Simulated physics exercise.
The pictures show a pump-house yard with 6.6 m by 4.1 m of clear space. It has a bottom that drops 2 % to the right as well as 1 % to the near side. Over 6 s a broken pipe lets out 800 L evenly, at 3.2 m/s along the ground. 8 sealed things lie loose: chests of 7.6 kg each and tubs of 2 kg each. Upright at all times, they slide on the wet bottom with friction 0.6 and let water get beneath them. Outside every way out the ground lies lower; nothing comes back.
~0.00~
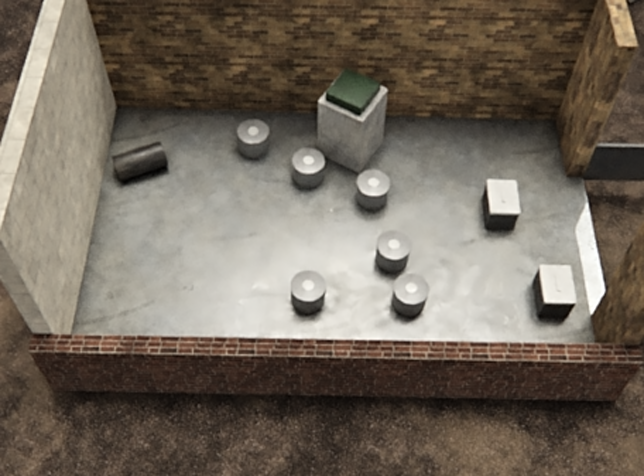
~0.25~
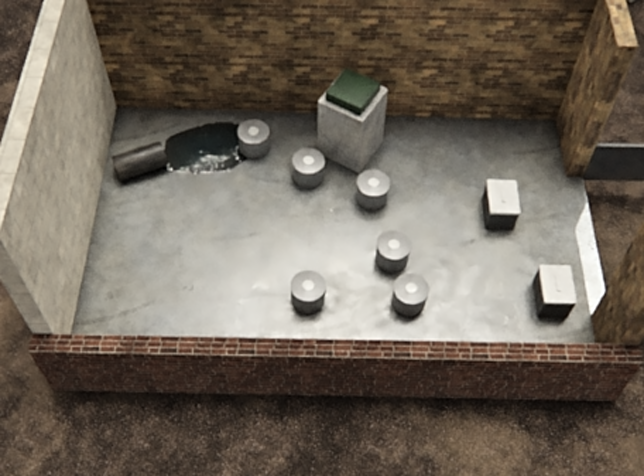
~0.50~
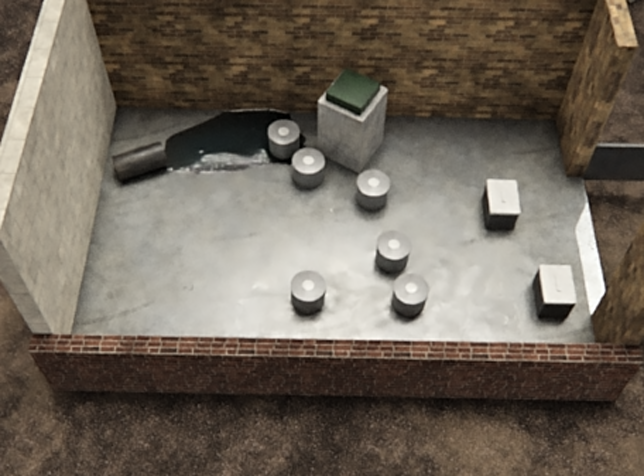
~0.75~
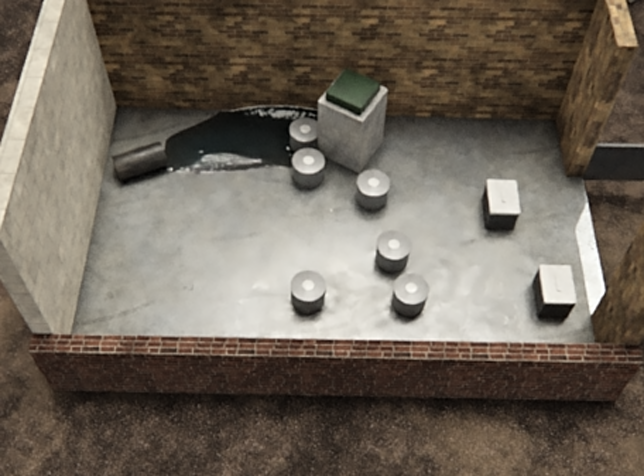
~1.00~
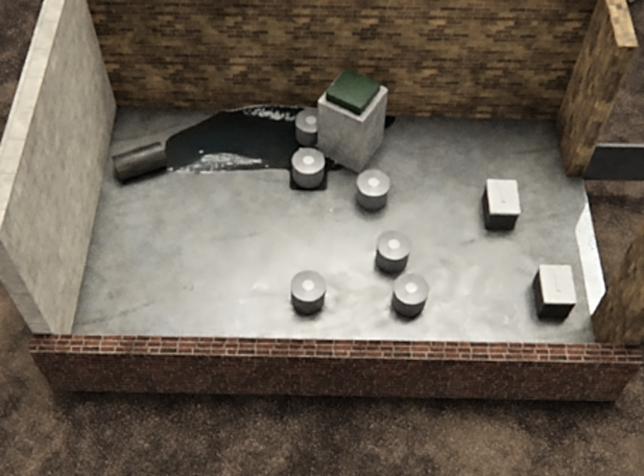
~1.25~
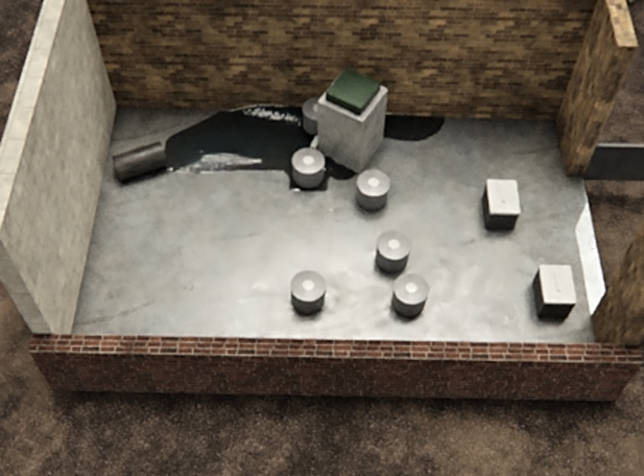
In this clip, dark water spreads from a pipe at the left of a walled yard along the brick back wall, pushing one round grey tub rightward and behind a pale block with a green top, while the other objects stay still.
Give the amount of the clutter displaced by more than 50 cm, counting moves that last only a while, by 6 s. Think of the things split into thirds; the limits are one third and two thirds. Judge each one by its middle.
That makes two thirds or more of them.
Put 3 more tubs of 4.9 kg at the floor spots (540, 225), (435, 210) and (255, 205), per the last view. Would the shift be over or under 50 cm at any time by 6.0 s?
In that order: Stays inside the line, then stays inside the line, then stays inside the line.
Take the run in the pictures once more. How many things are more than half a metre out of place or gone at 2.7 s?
By that point, 1.
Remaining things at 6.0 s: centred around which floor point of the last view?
Close to pixel (437, 273).
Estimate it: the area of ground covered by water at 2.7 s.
About 8.0 m2.
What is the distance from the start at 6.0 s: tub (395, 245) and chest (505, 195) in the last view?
200 cm, 0 cm.
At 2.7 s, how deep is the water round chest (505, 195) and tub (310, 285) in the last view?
First about 1 cm, second about 0 cm.
After 1.8 s 1 of 8 are over 50 cm from their spots; 1 afloat.
After 2.7 s 1 of 8 are over 50 cm from their spots; 2 afloat.
After 4.2 s 2 of 8 are over 50 cm from their spots; 3 afloat.
After 6.0 s 6 of 8 are over 50 cm from their spots, and 6 have been at some point; 6 afloat.
